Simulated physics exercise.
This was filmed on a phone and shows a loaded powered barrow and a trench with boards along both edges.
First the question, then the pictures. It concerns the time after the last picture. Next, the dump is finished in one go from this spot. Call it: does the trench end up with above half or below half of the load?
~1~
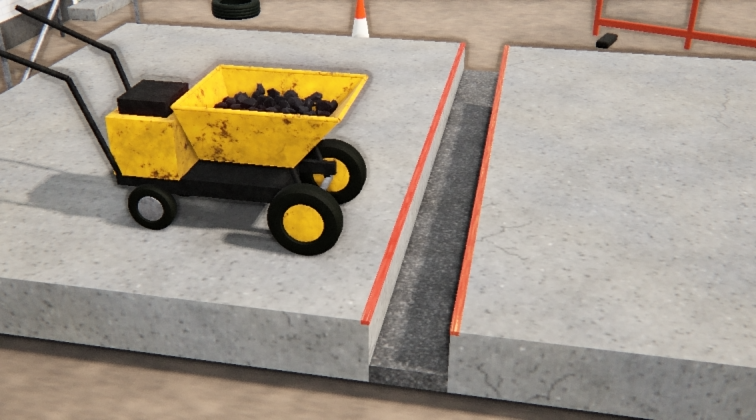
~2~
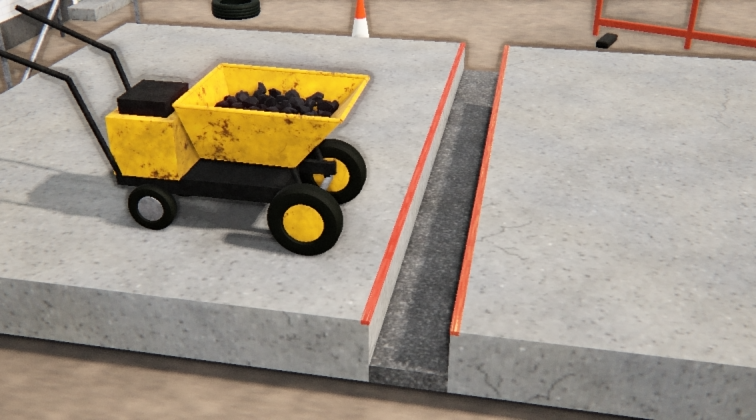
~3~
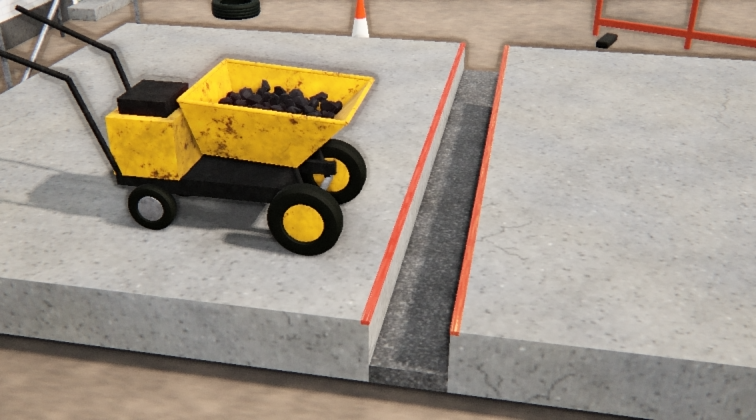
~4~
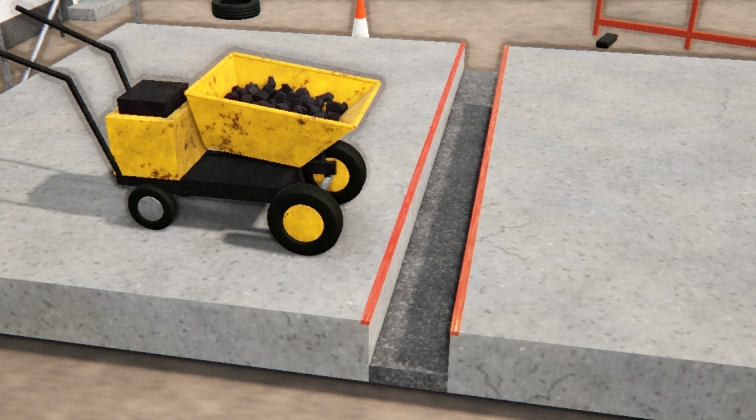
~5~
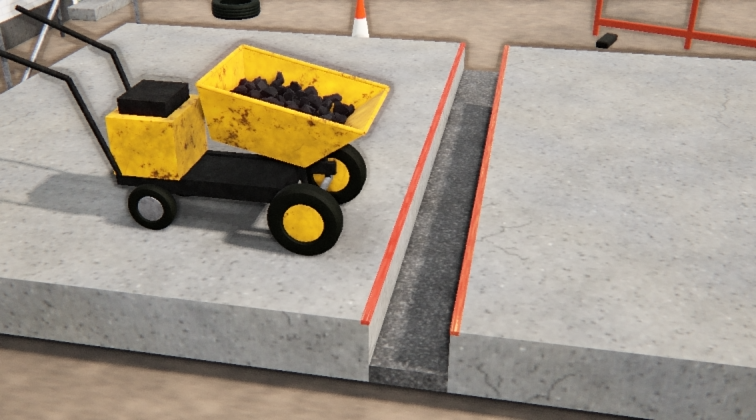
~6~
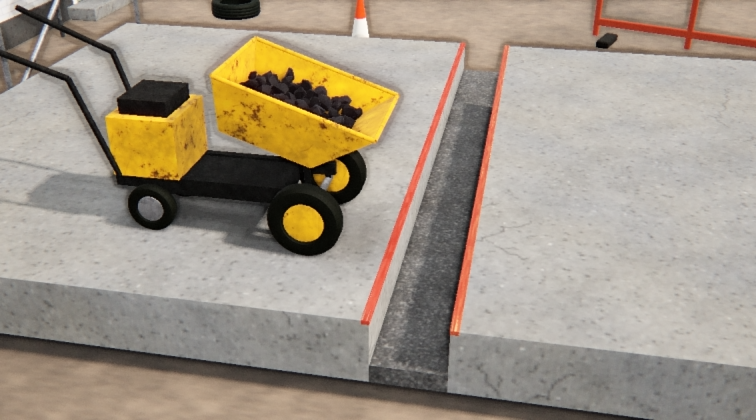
It ends up with above half.
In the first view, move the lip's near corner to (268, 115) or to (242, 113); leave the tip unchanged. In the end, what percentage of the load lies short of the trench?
That would be roughly 20 in a hundred and then roughly 50 in a hundred.
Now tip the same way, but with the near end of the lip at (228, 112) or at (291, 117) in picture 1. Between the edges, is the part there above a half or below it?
Initially shy of half, next past the halfway mark.
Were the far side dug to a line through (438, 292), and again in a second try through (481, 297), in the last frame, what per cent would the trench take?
First one: 40 per cent; second one: 100 per cent.
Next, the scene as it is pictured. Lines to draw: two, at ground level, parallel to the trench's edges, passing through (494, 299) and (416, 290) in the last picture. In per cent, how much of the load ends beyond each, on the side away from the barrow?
Near 10 % and 70 %.
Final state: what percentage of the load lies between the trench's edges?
Around 85 percent.
Soon, skip tipped steeply; all in the skip.
A while on, skip tipped right over; most in the skip; about a quarter in or heaped over the trench; a stray few beyond it; a stray few falling.
Towards the end, skip tipped right over; a stray few in the skip; most in or heaped over the trench; about a quarter beyond it.
Finally, skip tipped right over; most in or heaped over the trench; about a quarter beyond it.
